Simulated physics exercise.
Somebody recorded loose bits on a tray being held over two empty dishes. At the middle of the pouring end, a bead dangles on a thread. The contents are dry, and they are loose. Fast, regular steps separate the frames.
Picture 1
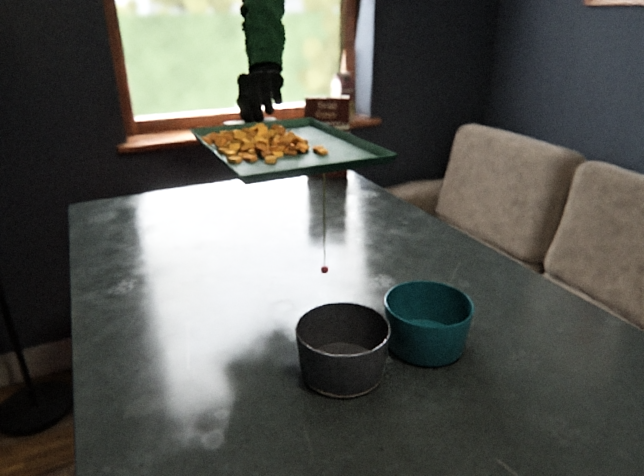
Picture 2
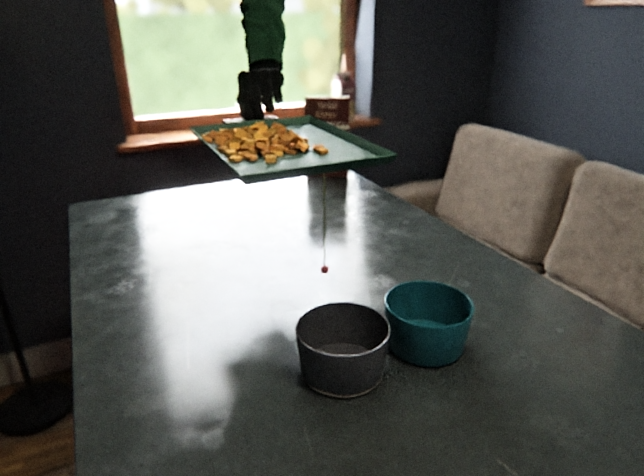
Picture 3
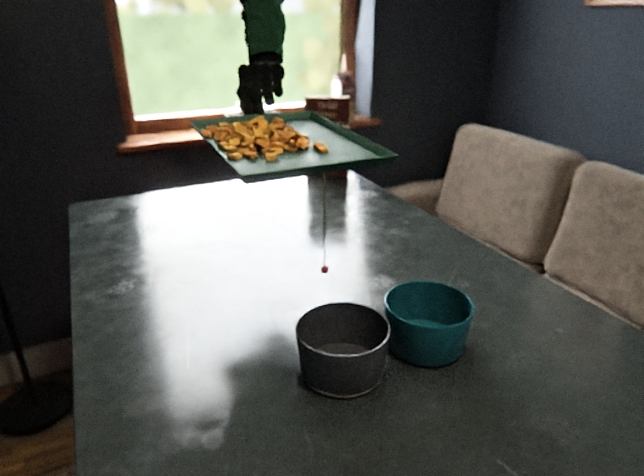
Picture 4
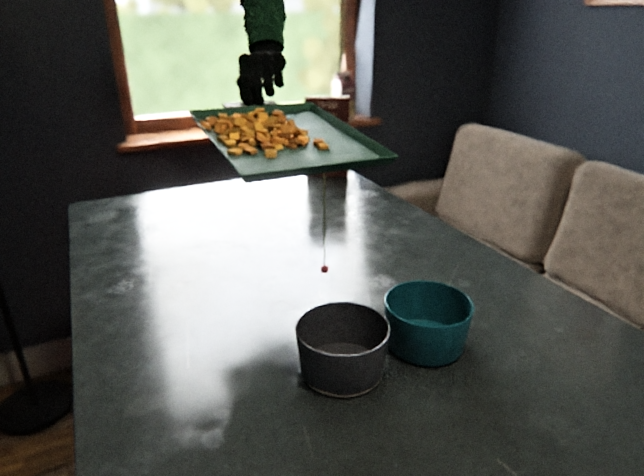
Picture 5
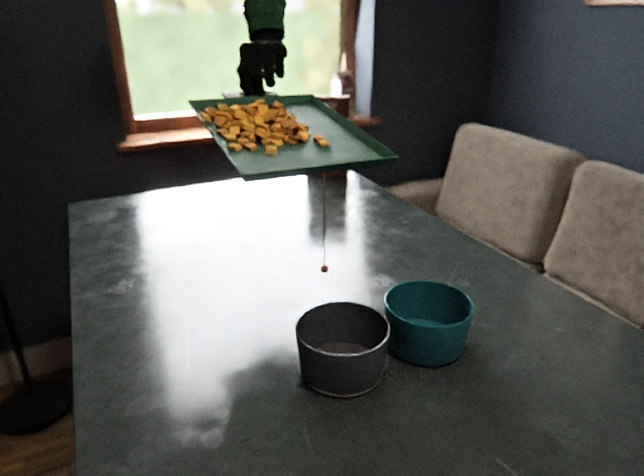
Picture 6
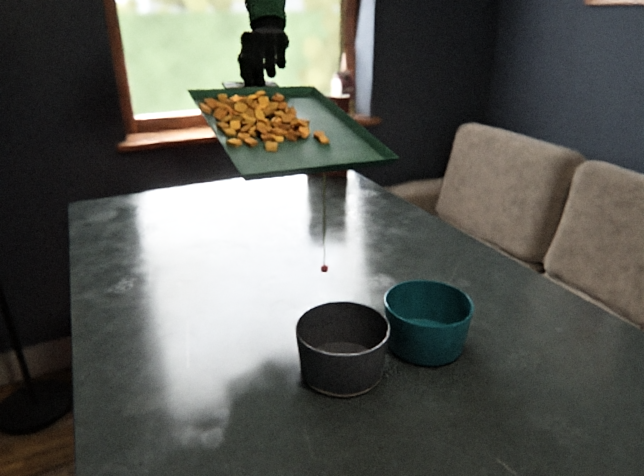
The video shows a dark-gloved hand at the far side of a green tray of small golden pieces above a table with a gray bowl and a teal bowl, as the tray's far side gradually rises, tilting it slightly.
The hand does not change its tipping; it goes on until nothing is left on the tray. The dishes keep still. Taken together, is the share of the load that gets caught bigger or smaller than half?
Basically it's a mostly lost load, that one.
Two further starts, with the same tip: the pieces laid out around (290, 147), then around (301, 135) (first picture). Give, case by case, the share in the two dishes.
The first gives 10 %, the second 10 %.
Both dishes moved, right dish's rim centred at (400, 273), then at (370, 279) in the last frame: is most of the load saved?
So that's a greater portion the first time round, a greater portion the second.
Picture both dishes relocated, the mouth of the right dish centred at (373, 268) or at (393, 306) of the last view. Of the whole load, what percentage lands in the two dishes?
50 and 30 %.
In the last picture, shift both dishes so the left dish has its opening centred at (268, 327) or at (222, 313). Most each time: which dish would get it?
Well, the first go goes to the rightmost dish, and the second to the rightmost dish.
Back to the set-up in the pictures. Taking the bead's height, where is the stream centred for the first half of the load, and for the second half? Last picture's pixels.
At (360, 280) for the first part, then at (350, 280) for the others.
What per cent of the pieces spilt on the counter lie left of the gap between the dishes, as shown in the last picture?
Roughly 80 percent.
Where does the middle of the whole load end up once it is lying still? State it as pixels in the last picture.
Roughly pixel (352, 327).
Soon after the last picture, tray tipped steeply; about two thirds on the tray; a stray few in the left dish; a stray few in the right dish; a stray few outside both; about a third in the air.
A little later, tray tipped right over; a small part on the tray; a small part in the left dish; a small part in the right dish; about two thirds outside both; about a quarter in the air.
Later still, tray tipped past a quarter turn; a small part in the left dish; a small part in the right dish; most outside both.
At rest, tray tipped past a quarter turn; a small part in the left dish; a small part in the right dish; most outside both.
